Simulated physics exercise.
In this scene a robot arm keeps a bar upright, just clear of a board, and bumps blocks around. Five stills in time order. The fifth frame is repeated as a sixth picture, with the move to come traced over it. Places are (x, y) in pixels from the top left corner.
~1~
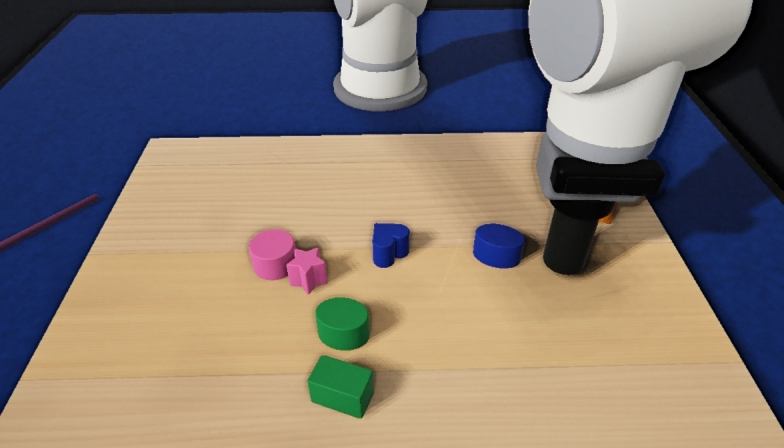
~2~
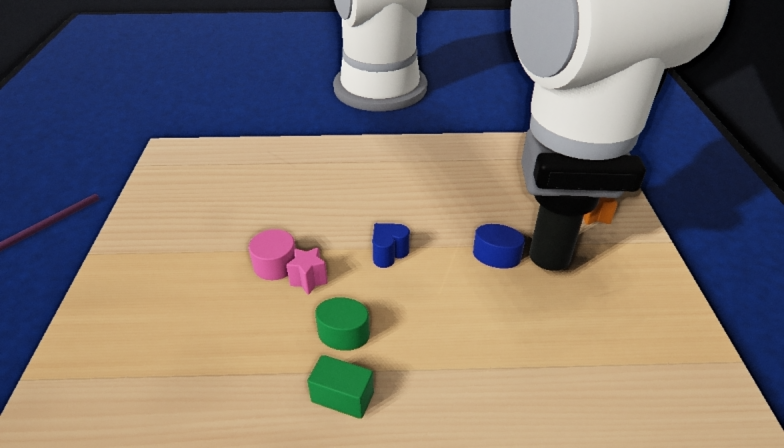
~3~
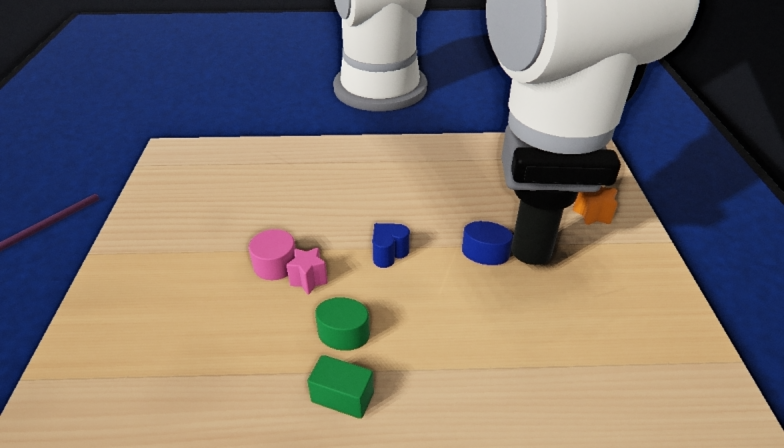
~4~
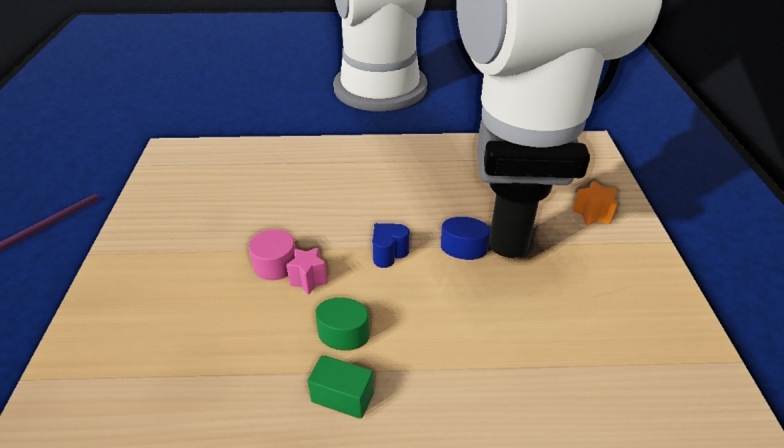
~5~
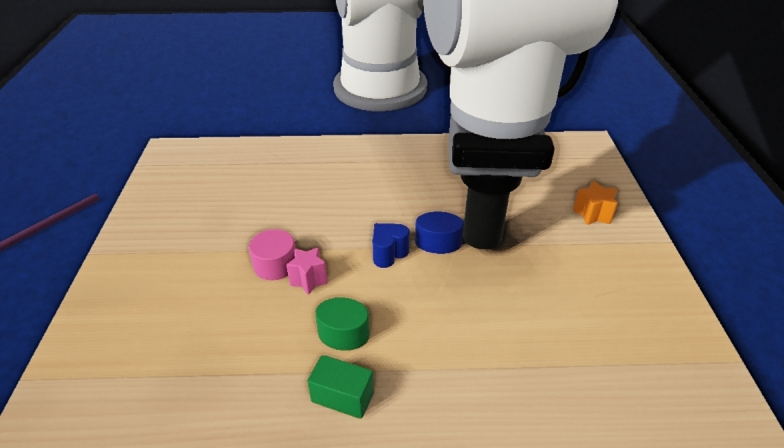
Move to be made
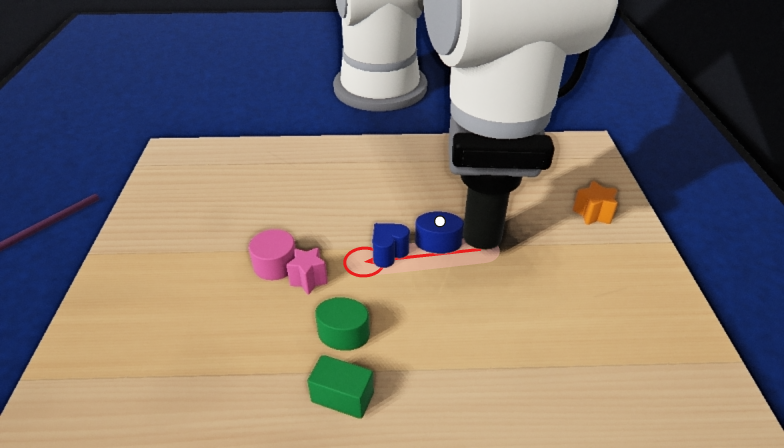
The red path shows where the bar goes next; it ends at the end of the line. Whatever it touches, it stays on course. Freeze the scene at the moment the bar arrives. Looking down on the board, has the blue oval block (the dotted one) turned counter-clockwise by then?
No
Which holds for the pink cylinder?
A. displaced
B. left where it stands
Answer: B.
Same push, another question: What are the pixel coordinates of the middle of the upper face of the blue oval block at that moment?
Located at (391, 209).
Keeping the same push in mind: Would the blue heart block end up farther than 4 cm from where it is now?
Yes
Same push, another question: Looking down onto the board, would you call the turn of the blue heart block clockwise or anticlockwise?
Overhead view: Anti-clockwise.
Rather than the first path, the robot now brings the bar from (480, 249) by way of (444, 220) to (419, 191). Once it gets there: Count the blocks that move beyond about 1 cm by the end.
The count is one.
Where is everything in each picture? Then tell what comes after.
Tip of the bar at (563, 261), middles of tops, pink cylinder at (271, 243), pink star-shaped block at (306, 259), blue heart block at (389, 233), blue oval block at (500, 235), in the first frame.
Bar at (550, 257), nothing pushed, in the second frame.
Bar at (531, 251), blue oval block at (489, 232), in the third frame.
Bar at (509, 245), blue oval block at (466, 227), in the fourth frame.
Bar at (482, 237), pink cylinder at (271, 243), pink star-shaped block at (306, 259), blue heart block at (389, 233), blue oval block at (440, 221), in the fifth frame.
The line goes from (480, 249) directly to (364, 262); the dot is on the blue oval block.
On the path given first. One third of the way, bar at (442, 241); blue heart block at (383, 234), turned 15° anticlockwise; blue oval block at (408, 215), turned 45° clockwise.
Two thirds of the way, bar at (403, 245); blue heart block at (366, 237), turned 30° anticlockwise; blue oval block at (393, 210), turned 95° clockwise.
At the end, bar at (364, 249); pink cylinder unmoved; pink star-shaped block unmoved; blue heart block at (329, 241), turned 50° anticlockwise; blue oval block at (391, 209), turned 100° clockwise.
